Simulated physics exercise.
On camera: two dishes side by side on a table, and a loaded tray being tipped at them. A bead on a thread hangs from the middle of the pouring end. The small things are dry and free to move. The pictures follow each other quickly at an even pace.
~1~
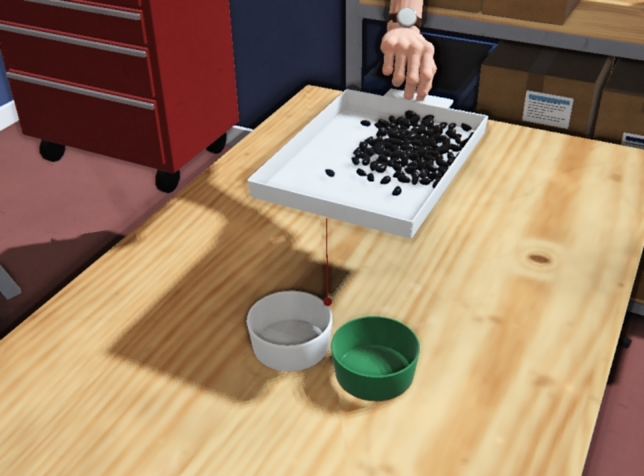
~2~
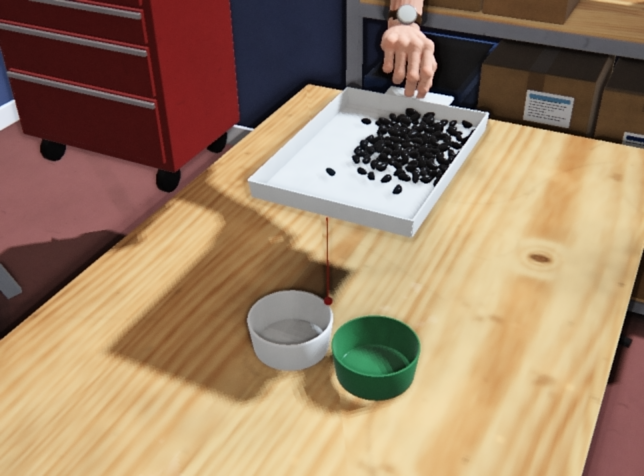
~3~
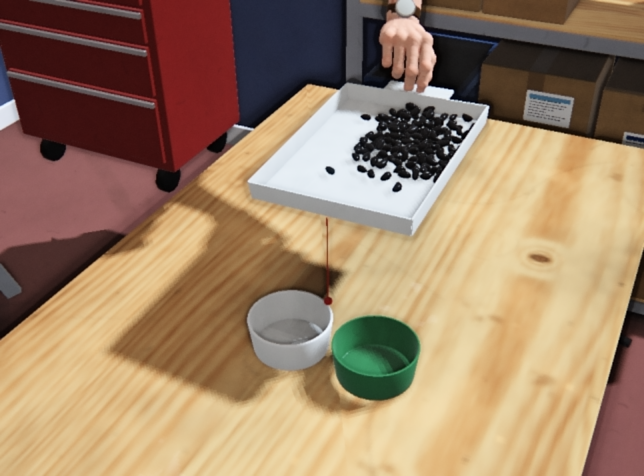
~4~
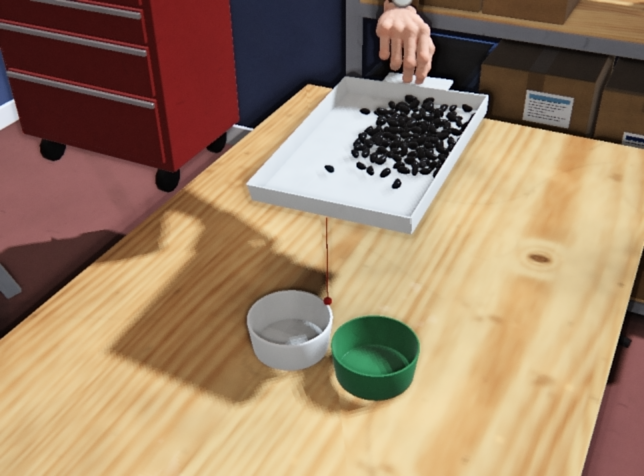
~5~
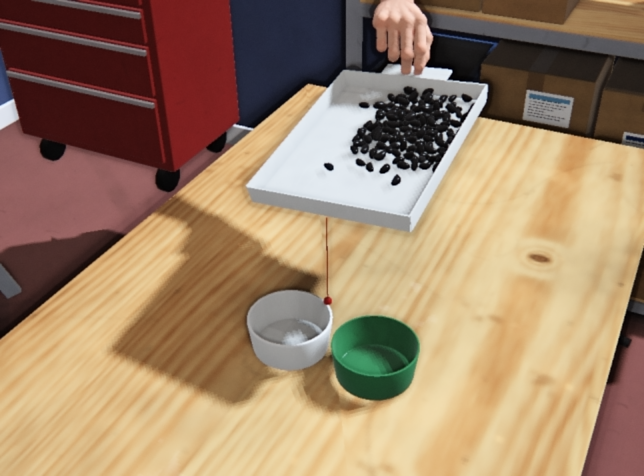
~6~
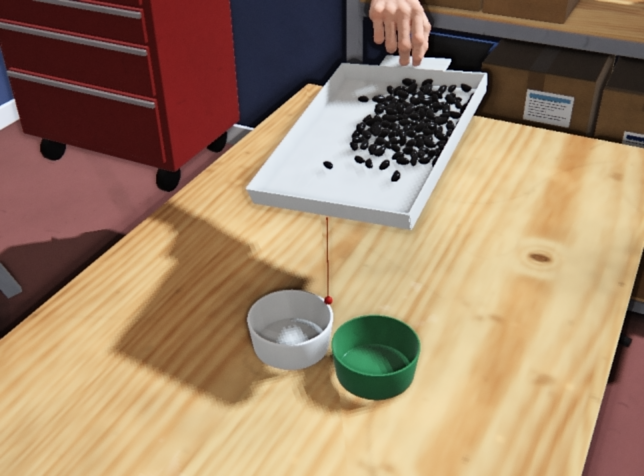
A hand wearing a watch grips the far end of a white tray above a pale wooden table, seen from above in a workshop with a red drawer cabinet and shelved boxes. Black beans cluster toward the tray's right side, above a white dish and a green one, beside a hanging red bead. The hand slowly raises the tray's far end while the camera stays still.
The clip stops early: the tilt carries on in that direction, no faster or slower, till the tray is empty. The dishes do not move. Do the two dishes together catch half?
The two hold under half of the load.
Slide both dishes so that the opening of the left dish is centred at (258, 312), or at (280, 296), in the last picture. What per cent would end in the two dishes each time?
In turn 70 and 70 in a hundred.
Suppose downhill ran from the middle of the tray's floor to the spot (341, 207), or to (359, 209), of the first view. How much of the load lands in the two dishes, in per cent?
Roughly 60 per cent, and 70 per cent.
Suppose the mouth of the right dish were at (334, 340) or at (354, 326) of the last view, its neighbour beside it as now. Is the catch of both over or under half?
The first try: Above a half. The second: Most of it.
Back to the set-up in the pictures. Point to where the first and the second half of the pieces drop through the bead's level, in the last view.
The first part at (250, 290); the rest at (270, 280).
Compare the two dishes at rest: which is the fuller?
Fuller: The left dish.
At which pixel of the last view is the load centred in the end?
At about (256, 329).
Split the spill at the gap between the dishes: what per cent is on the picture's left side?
Near 100 %.
Soon, tray tipped steeply; nearly all on the tray; a stray few outside both; a stray few in the air.
A while on, tray tipped right over; about two thirds on the tray; a small part in the left dish; about a quarter outside both; a small part in the air.
Towards the end, tray tipped past a quarter turn; about a third in the left dish; about two thirds outside both.
Finally, tray tipped past a quarter turn; none in the right dish; about a third in the left dish; about two thirds outside both.
